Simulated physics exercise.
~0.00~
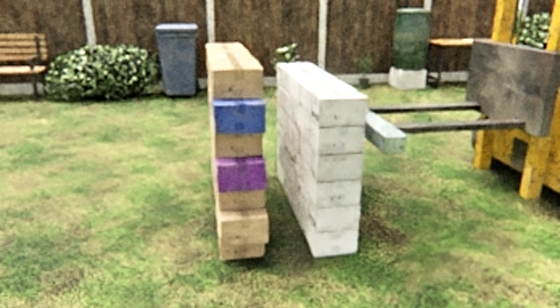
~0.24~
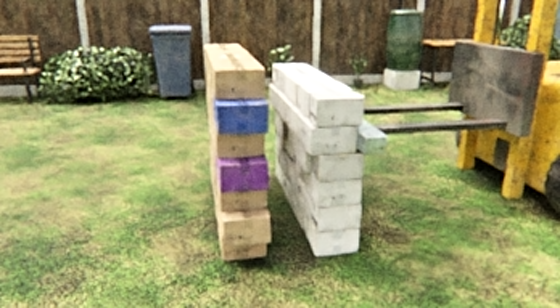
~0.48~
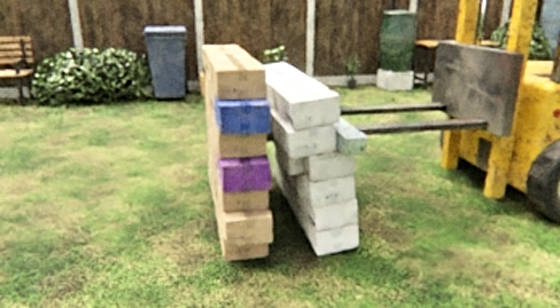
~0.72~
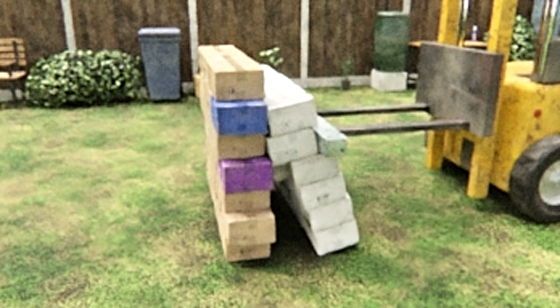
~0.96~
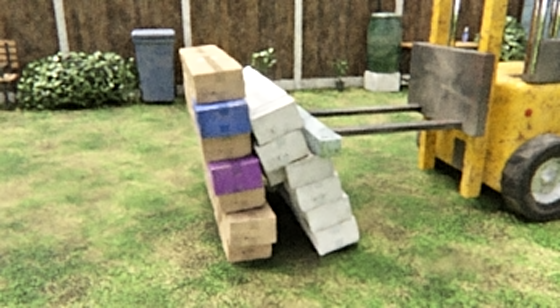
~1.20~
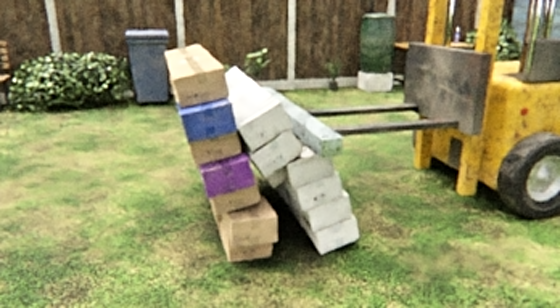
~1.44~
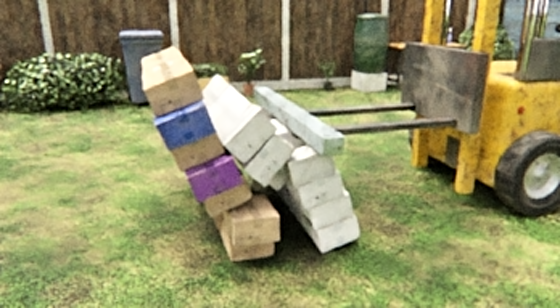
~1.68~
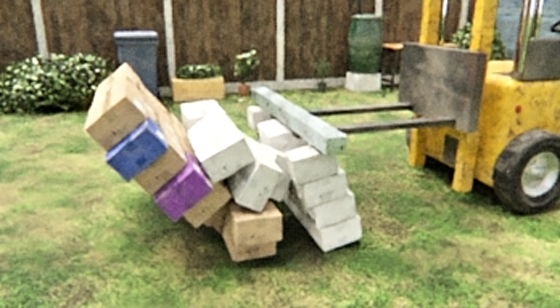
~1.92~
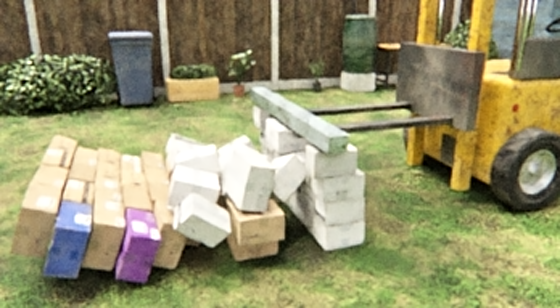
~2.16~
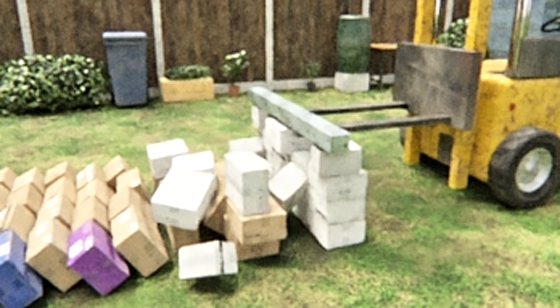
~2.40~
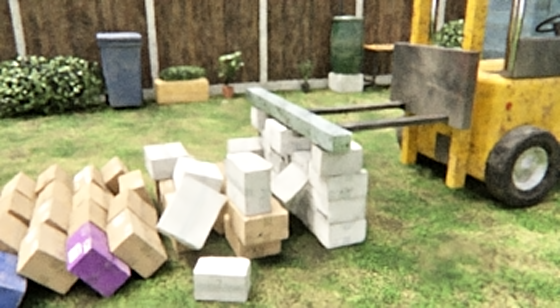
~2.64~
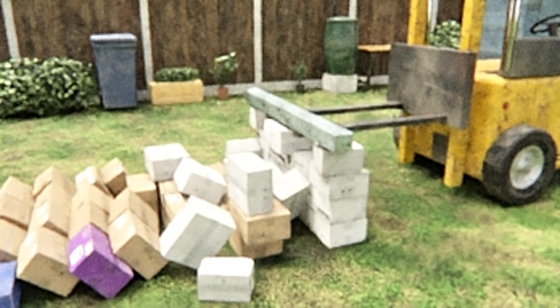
A yellow lift truck on a garden lawn pushes a pale beam leftward into a wall of loose white blocks. The upper white rows slide left and lean against a parallel wall of brown blocks, one marked blue and another purple. The brown wall tilts, its upper part tipping away as white blocks tumble after it. It topples left and spreads across the grass in rows. At the end, the truck stands with its beam over the remaining white stack, the purple block lies on its side among the fallen brown ones, and the blue one rests at the left edge.
